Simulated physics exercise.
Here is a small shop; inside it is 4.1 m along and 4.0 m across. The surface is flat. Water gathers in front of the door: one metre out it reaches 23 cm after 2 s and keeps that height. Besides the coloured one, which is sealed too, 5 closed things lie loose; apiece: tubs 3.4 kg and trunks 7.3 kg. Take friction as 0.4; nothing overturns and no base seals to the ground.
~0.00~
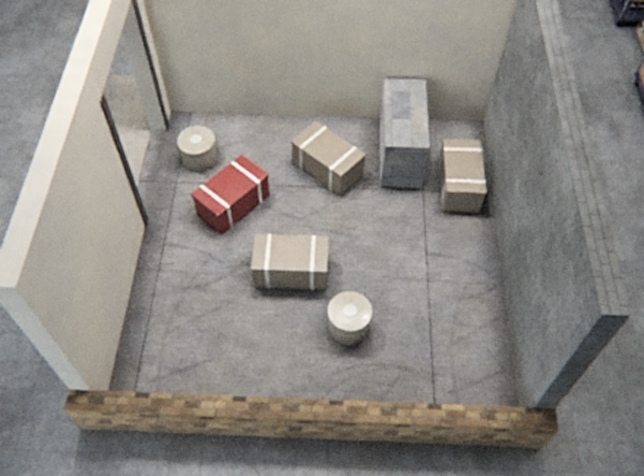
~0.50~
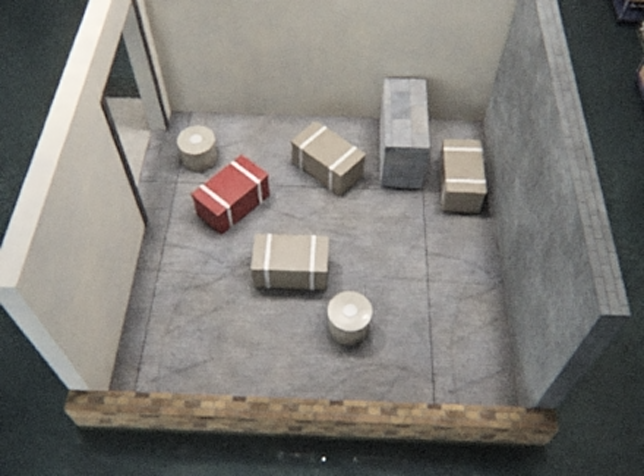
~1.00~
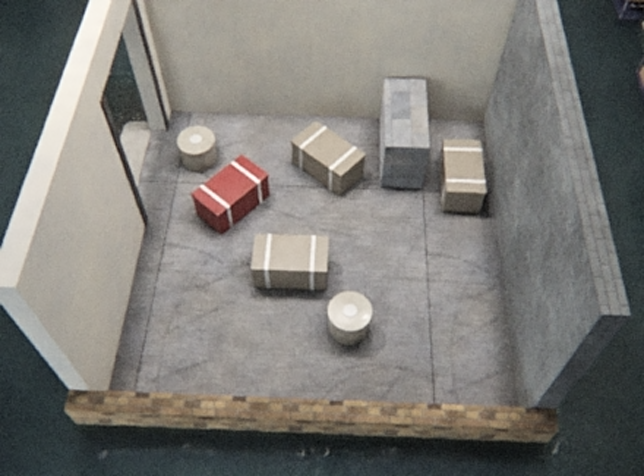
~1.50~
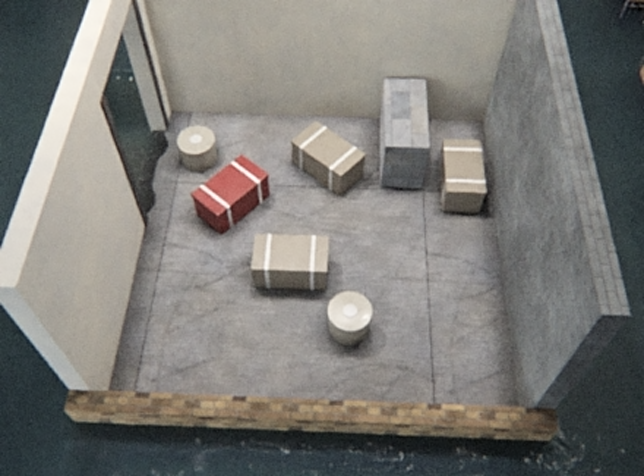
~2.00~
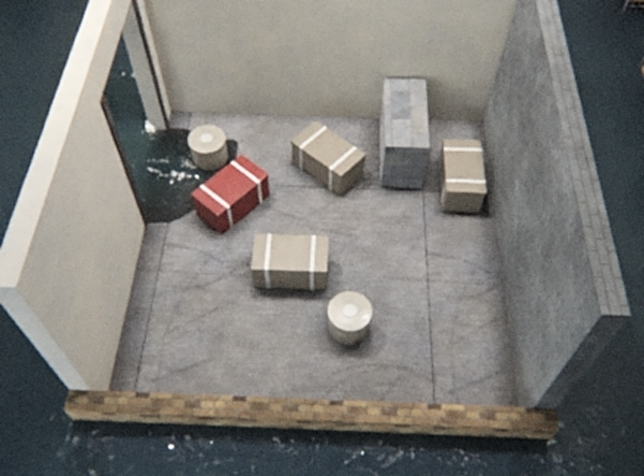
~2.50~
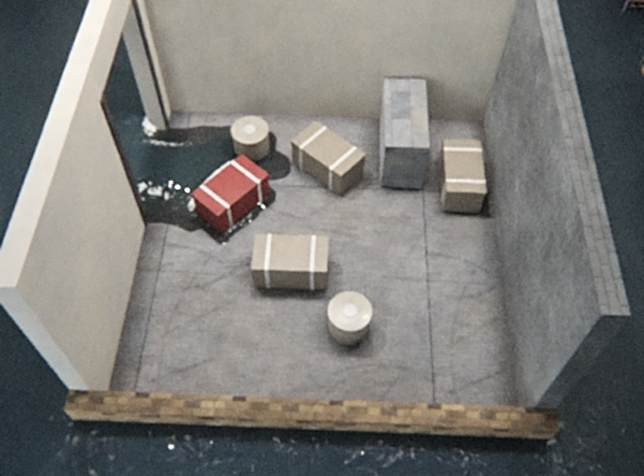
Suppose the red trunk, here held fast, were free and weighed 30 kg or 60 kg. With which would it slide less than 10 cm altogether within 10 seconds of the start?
I expect that neither weight holds it.
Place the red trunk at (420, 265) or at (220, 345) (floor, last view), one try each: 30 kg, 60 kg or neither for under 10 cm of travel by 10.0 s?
In turn: It takes the larger; it takes the larger.
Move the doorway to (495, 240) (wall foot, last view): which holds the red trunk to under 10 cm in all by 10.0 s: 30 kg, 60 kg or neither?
Then only the higher weight holds it.
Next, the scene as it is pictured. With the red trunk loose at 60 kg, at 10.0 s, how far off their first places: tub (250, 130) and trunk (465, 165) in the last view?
In that order: 300 cm, 40 cm.
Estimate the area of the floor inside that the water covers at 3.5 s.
About 6.0 m2.
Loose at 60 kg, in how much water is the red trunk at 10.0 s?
Roughly 9 cm.
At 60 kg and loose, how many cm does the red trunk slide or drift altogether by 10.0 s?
About 60 cm.
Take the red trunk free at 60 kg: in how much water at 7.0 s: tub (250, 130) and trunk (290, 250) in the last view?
Roughly 5 and 7 cm.
After 3.5 s the red trunk would be 82 cm from its start with 30 kg and 35 cm from its start with 60 kg; 6 cm of water round it then.
After 4.5 s the red trunk would be 118 cm from its start with 30 kg and 53 cm from its start with 60 kg; 6 cm of water round it then.
After 7.0 s the red trunk would be 152 cm from its start with 30 kg and 53 cm from its start with 60 kg; 7 cm of water round it then.
After 10.0 s the red trunk would be 167 cm from its start with 30 kg and 66 cm from its start with 60 kg; 9 cm of water round it then.
